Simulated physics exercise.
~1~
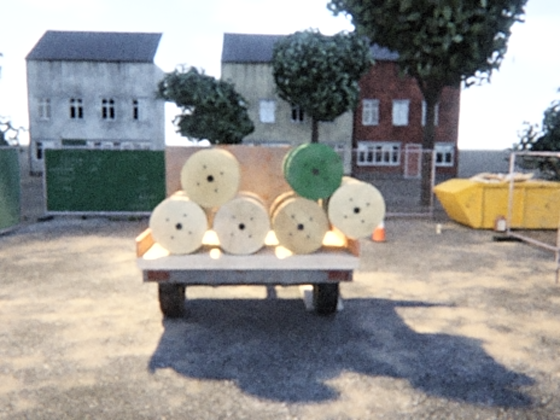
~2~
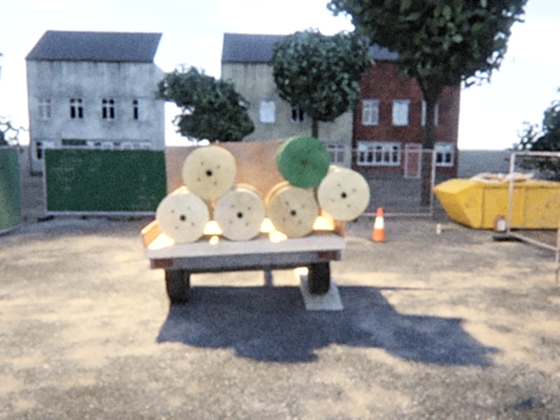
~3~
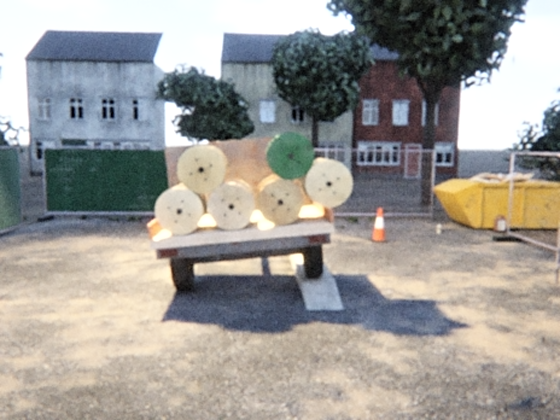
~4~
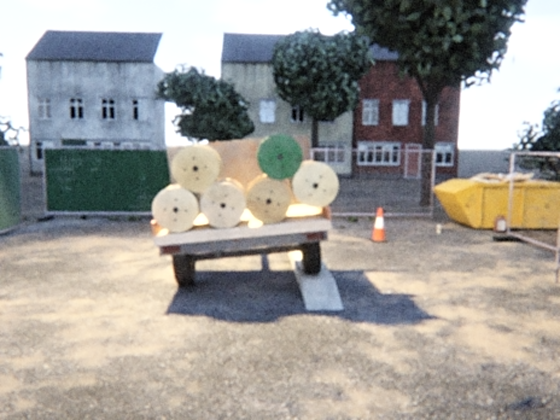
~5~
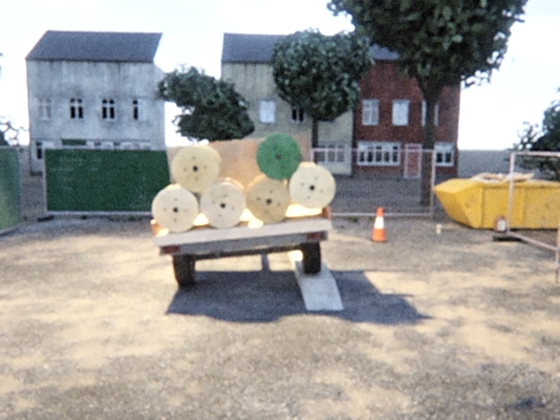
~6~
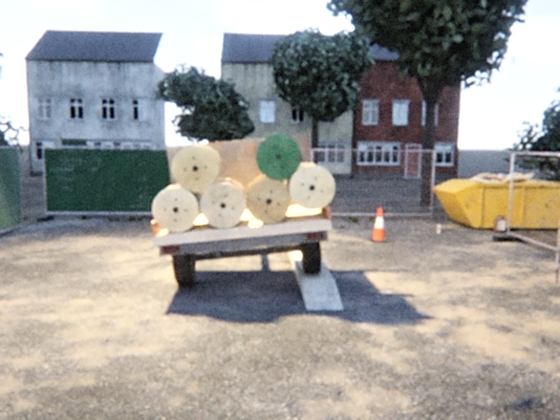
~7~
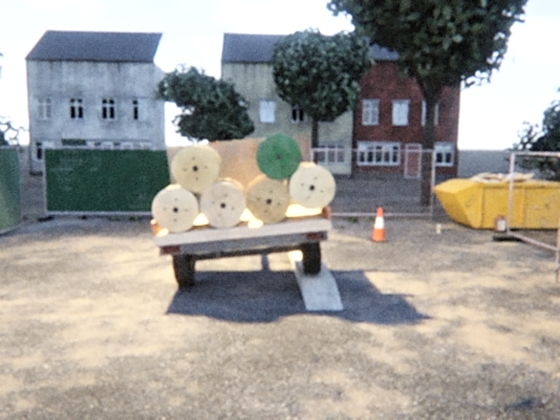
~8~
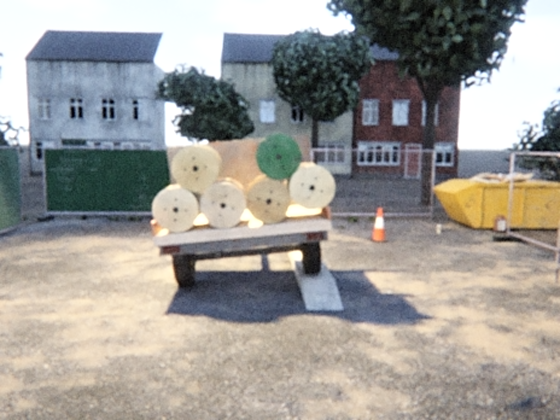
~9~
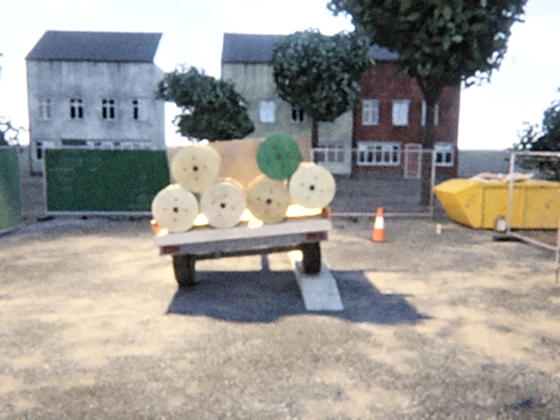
A trailer stacked with big cable reels, a green one in the top row, rolled away across a yard and tilted as its right wheel climbed a ramp-like strip. The reels shifted slightly left, then everything stopped, leaning, with all still aboard.
